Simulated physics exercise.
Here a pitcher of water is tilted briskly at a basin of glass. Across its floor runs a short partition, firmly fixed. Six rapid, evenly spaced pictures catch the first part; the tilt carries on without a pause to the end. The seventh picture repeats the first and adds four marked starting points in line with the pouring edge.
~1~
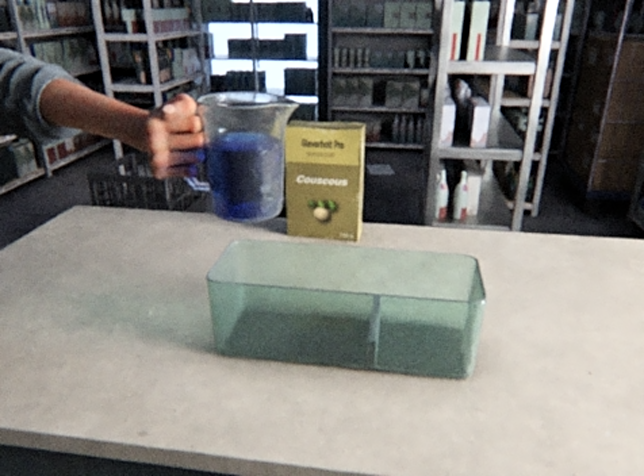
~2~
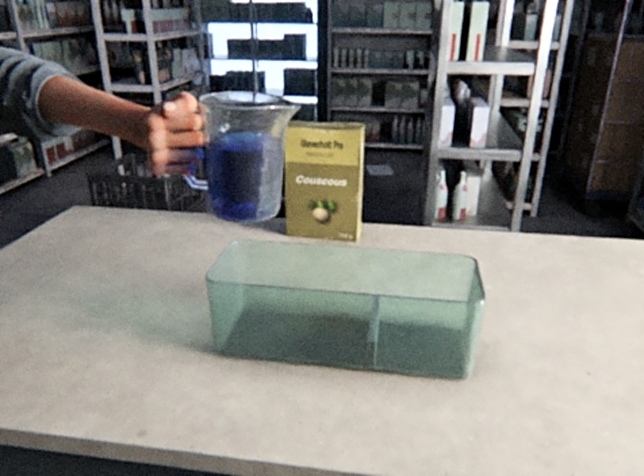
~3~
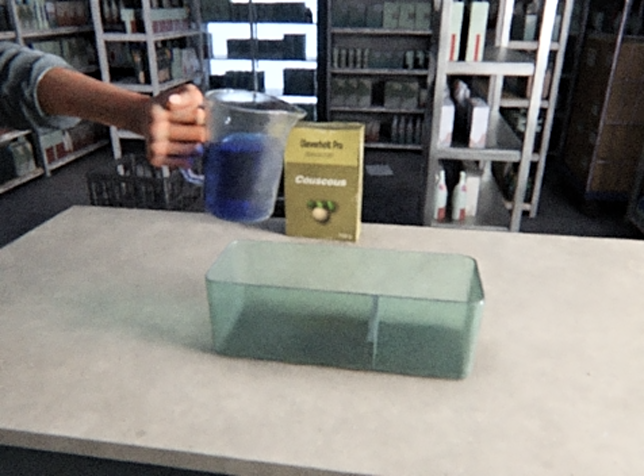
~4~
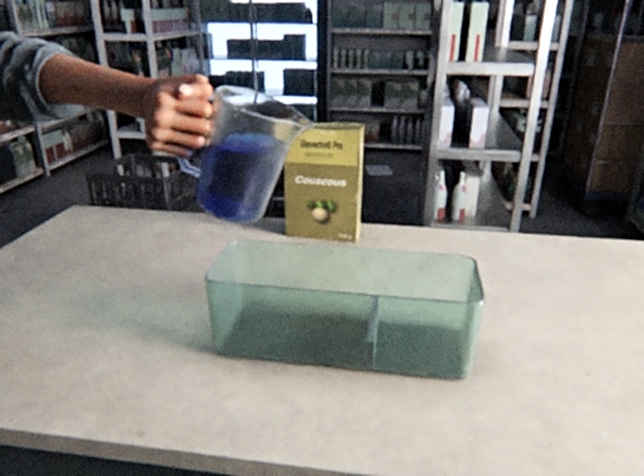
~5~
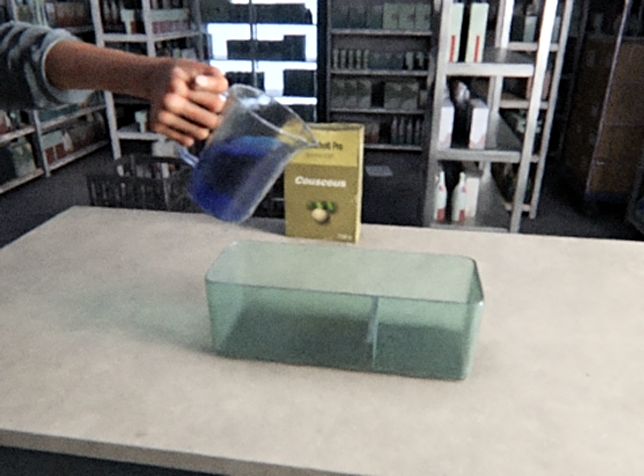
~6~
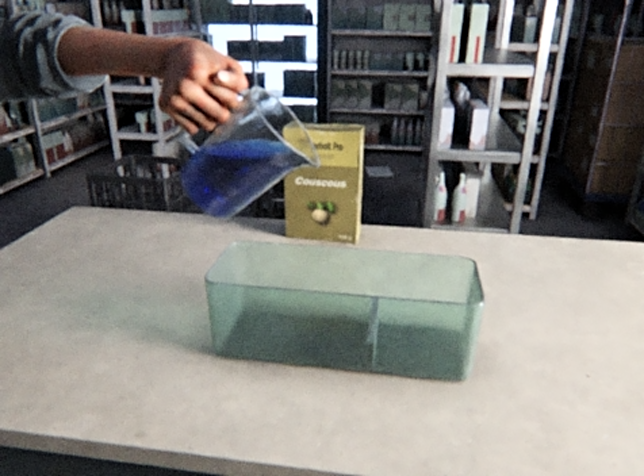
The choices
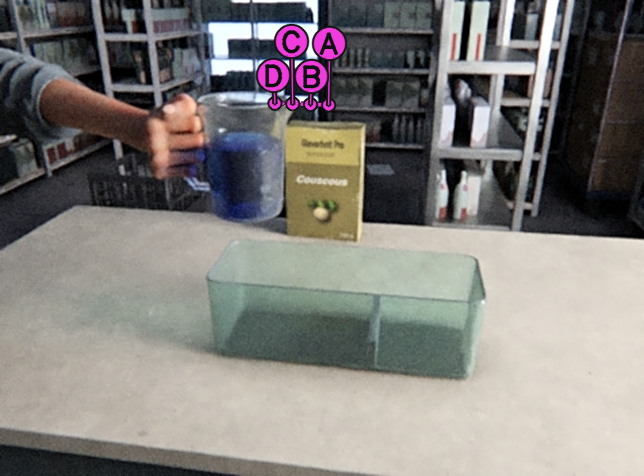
A clear pitcher of blue liquid, held by a hand at the left, started upright and tilted steadily to the right above a greenish glass basin, near a box of couscous.
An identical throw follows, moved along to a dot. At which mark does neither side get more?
Go for A.
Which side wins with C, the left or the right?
More ends on the left.
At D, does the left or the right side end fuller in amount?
The left one.
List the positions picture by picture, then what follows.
In the first picture, upright, lip at (297, 104); basin from (217, 350) to (473, 375); top of the wall at (375, 315); nothing has left yet.
In the second picture, tipped about 2°, lip at (299, 106); nothing has left yet.
In the third picture, tipped about 9°, lip at (304, 114); nothing has left yet.
In the fourth picture, tipped about 19°, lip at (311, 126); nothing has left yet.
In the fifth picture, tipped about 32°, lip at (317, 144); nothing has left yet.
In the sixth picture, tipped about 47°, lip at (319, 165); nothing has left yet.
On the marked copy, A at (328, 105); B at (310, 104); C at (292, 103); D at (274, 103).
For dot A, about 51 % ends left of the wall and 48 % right of it.
For dot B, about 86 % ends left of the wall and 10 % right of it; 5 % is lost outside.
For dot C, about 92 % ends left of the wall and 3 % right of it; 4 % is lost outside.
For dot D, about 92 % ends left of the wall and 6 % right of it.
